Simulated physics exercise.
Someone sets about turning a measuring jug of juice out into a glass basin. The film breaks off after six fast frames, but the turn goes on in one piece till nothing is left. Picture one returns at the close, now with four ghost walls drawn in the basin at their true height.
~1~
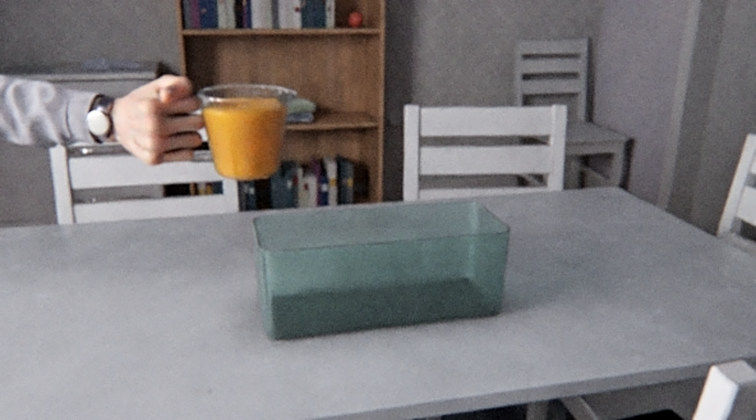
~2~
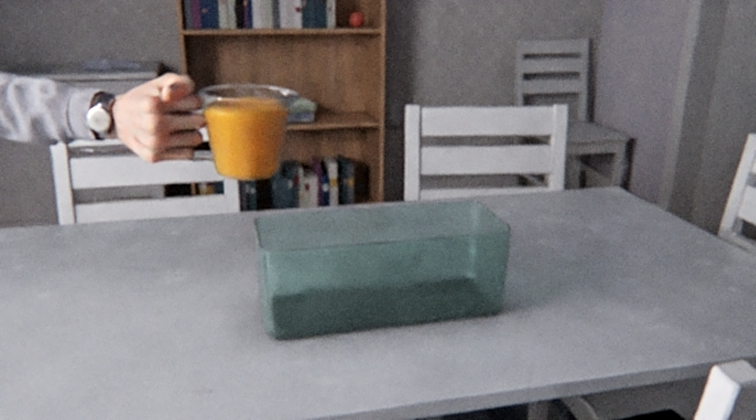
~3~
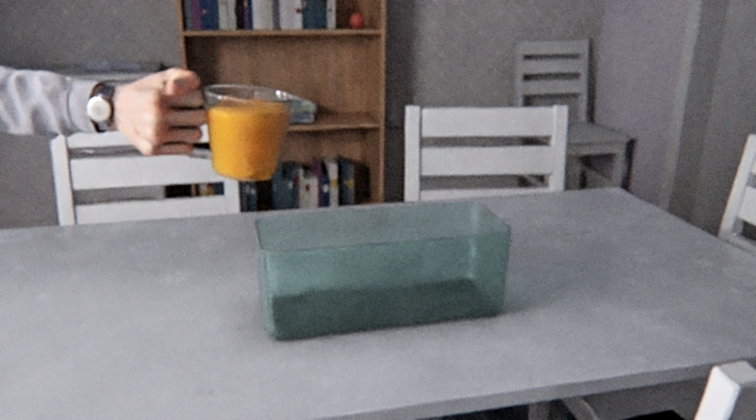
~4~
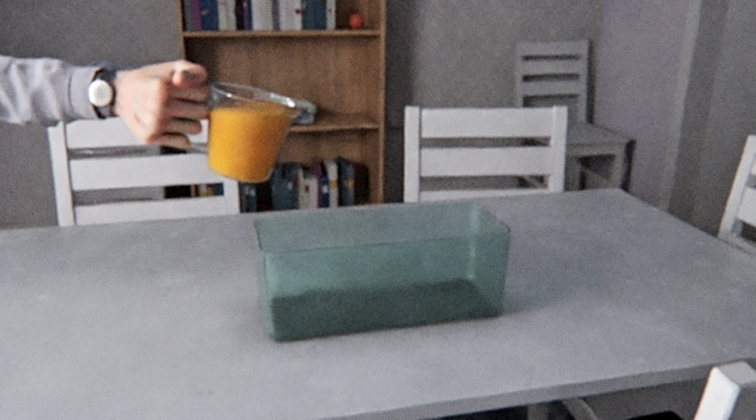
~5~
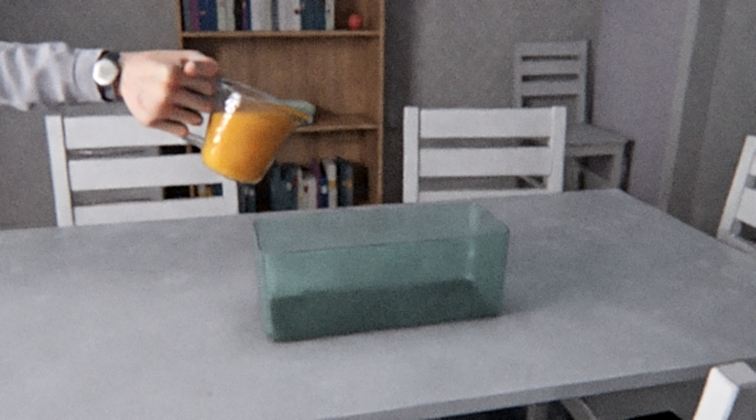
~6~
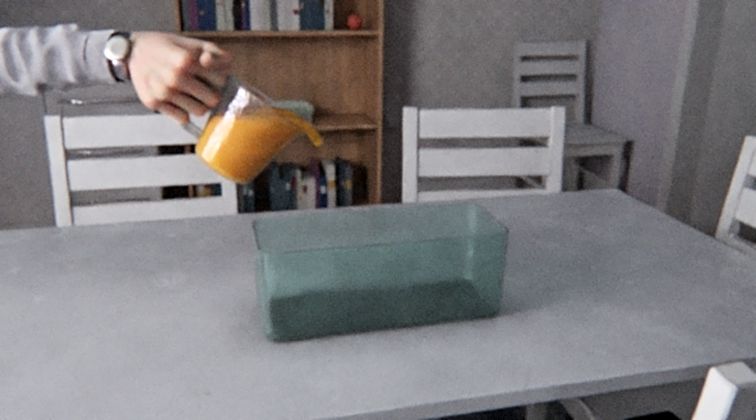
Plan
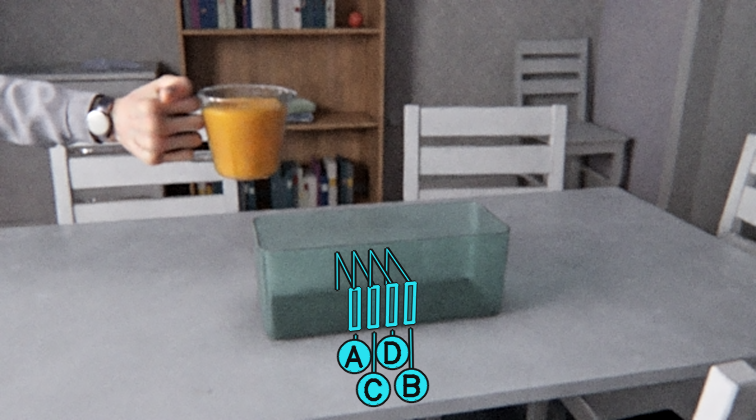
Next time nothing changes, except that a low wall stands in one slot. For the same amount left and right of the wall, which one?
The best position is A.
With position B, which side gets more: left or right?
The left one.
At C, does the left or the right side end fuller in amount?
The left one.
On the marked copy, A at (355, 335); B at (410, 329); C at (374, 333); D at (392, 331).
For position A, about 52 % ends left of the wall and 47 % right of it.
For position B, about 96 % ends left of the wall and 3 % right of it.
For position C, about 86 % ends left of the wall and 12 % right of it.
For position D, about 97 % ends left of the wall and 2 % right of it.
